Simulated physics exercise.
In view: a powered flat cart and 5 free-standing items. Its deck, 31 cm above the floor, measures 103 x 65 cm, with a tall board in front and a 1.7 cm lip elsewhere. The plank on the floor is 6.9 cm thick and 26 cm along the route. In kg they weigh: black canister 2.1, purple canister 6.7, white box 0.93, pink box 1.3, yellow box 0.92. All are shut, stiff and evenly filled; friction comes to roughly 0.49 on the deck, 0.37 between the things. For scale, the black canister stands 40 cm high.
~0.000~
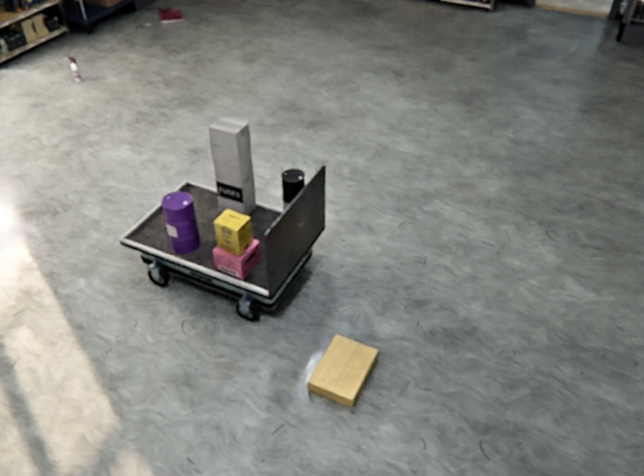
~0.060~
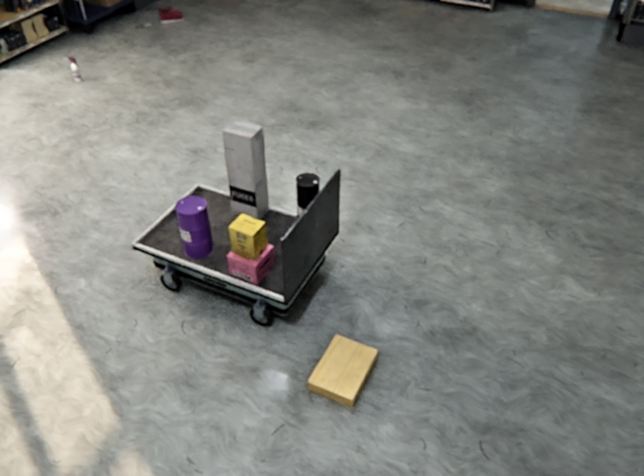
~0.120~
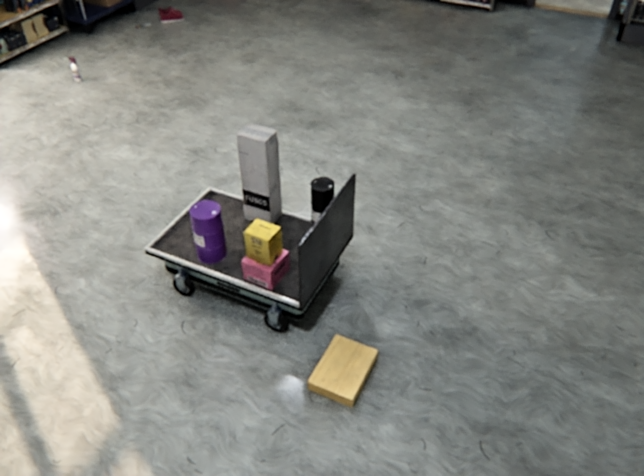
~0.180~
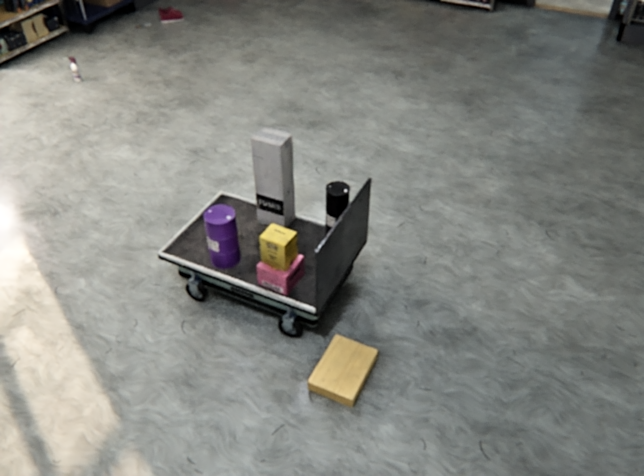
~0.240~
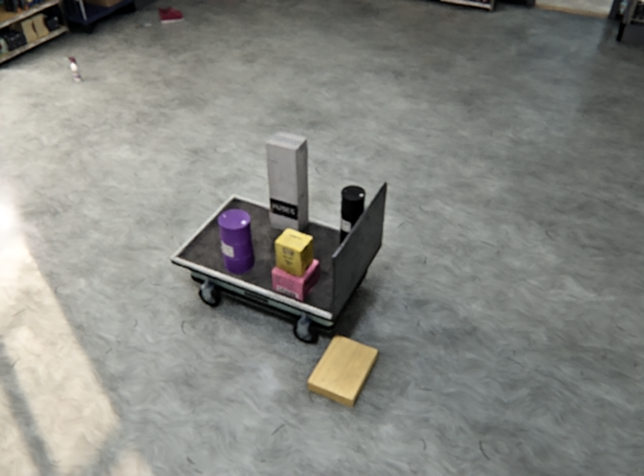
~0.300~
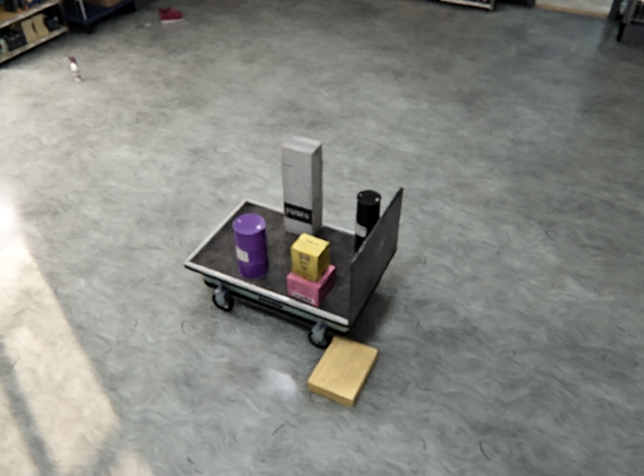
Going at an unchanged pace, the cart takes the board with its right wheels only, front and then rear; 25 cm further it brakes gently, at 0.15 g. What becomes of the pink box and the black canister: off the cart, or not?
The pink box is still aboard, the black canister ends off the deck.
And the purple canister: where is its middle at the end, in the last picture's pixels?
Near (611, 344).
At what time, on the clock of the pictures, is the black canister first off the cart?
Near 0.7 s.
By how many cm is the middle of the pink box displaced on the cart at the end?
Some 2 cm.
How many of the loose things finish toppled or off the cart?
4 of them.
After 0.60 s, 96 cm covered; pink box leaning 44° near (390, 283); black canister leaning 25° near (440, 236); yellow box leaning 44°.
After 0.90 s, 144 cm covered; black canister now off the cart; pink box leaning 49° near (478, 320); purple canister on its side.
After 1.20 s, 191 cm covered; pink box slid 2 cm near (585, 377); purple canister upside down; yellow box on its side.
After 1.80 s, 249 cm covered; pink box slid 3 cm; purple canister upside down; yellow box on its side.
At rest (3.4 s), off the cart, black canister; tipped over on the cart, purple canister, white box and yellow box; the last one in place, give or take 10 cm. In the last view, black canister near (555, 261).
